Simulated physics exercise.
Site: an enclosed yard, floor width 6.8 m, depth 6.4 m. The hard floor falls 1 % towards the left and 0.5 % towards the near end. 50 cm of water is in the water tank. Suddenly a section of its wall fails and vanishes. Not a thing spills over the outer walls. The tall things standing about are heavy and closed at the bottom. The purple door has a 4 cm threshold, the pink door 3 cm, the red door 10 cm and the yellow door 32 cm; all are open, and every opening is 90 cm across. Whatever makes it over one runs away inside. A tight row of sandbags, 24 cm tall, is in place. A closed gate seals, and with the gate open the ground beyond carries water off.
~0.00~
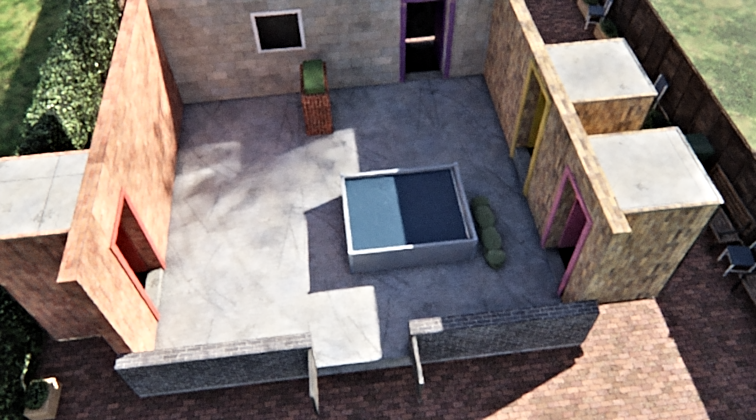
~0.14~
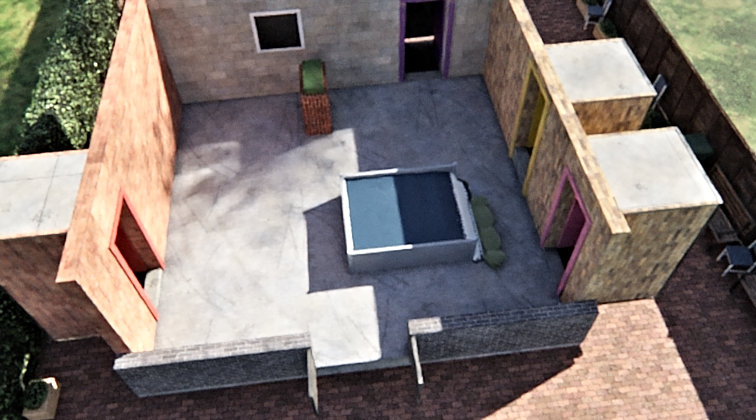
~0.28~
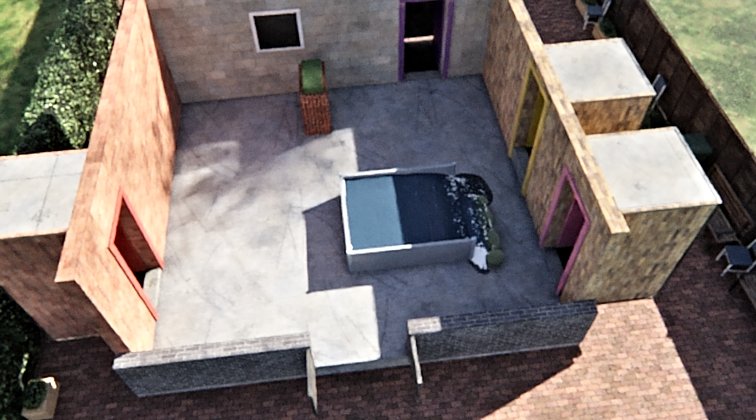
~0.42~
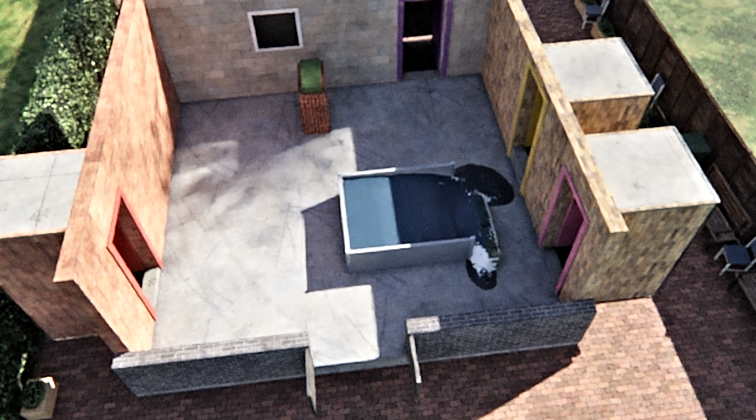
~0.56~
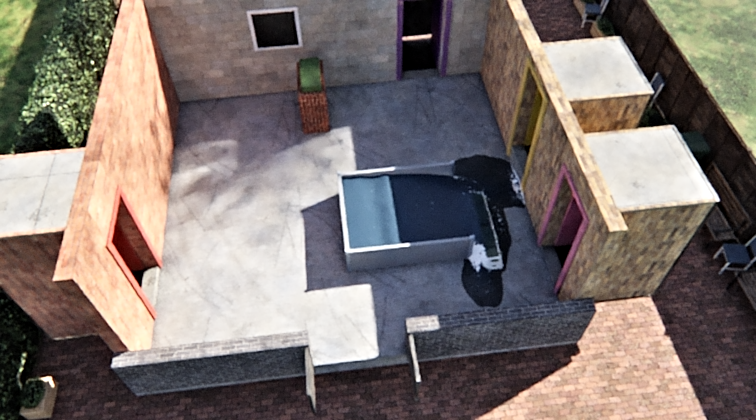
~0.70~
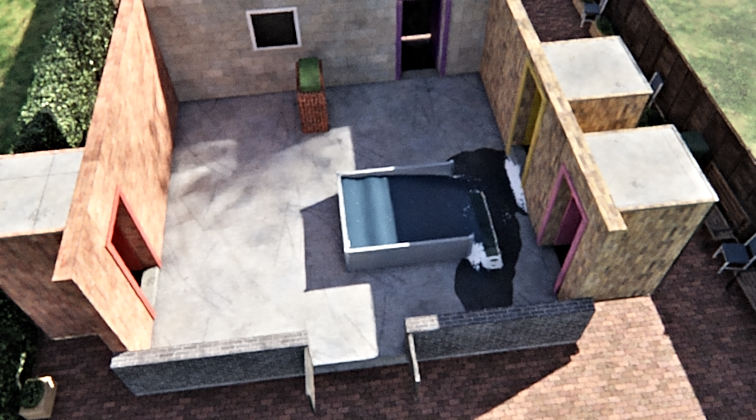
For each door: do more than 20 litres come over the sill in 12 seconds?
Result: At the purple door I expect the water to rise above the limit; at the pink door I expect the water to rise above the limit; at the red door I expect the water to hold within the limit; at the yellow door I expect the water to hold within the limit.
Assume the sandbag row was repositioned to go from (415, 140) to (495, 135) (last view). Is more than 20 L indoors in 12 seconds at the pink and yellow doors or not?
Pink exceeded, yellow within the limit.
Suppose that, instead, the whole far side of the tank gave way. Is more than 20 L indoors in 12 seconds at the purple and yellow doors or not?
Short answer, against that limit: Purple overshoots, yellow is fine.
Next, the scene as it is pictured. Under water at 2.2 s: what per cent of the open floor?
About 20 per cent.
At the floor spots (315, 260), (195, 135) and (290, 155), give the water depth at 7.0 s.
1, 1, 0 cm.
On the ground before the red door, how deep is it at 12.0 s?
It comes to near 6.5 cm.
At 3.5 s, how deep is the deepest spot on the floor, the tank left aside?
It gets to some 20 cm.
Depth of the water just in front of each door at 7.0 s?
In cm: Purple 8, pink 6, red 6, yellow 9.
After 1.4 s water covers 15 % of the floor and is deepest (38 cm) near (468, 240); purple door not reached, pink door 7 cm at the sill, 1 L in, red door not reached, yellow door 26 cm at the sill, 0 L in.
After 2.2 s water covers 20 % of the floor and is deepest (32 cm) near (468, 240); purple door not reached, pink door 7 cm at the sill, 8 L in, red door not reached, yellow door 25 cm at the sill, 0 L in.
After 3.5 s water covers 30 % of the floor and is deepest (20 cm) near (555, 321); purple door 12 cm at the sill, 23 L in, pink door 6 cm at the sill, 20 L in, red door not reached, yellow door 16 cm at the sill, 0 L in.
After 7.0 s water covers 60 % of the floor and is deepest (14 cm) near (468, 240); purple door 8 cm at the sill, 72 L in, pink door 6 cm at the sill, 43 L in, red door 6 cm at the sill, 0 L in, yellow door 9 cm at the sill, 0 L in.
After 12.0 s water covers 85 % of the floor and is deepest (10 cm) near (468, 240); purple door 4 cm at the sill, 84 L in, pink door 3 cm at the sill, 58 L in, red door 6 cm at the sill, 0 L in, yellow door 5 cm at the sill, 0 L in.
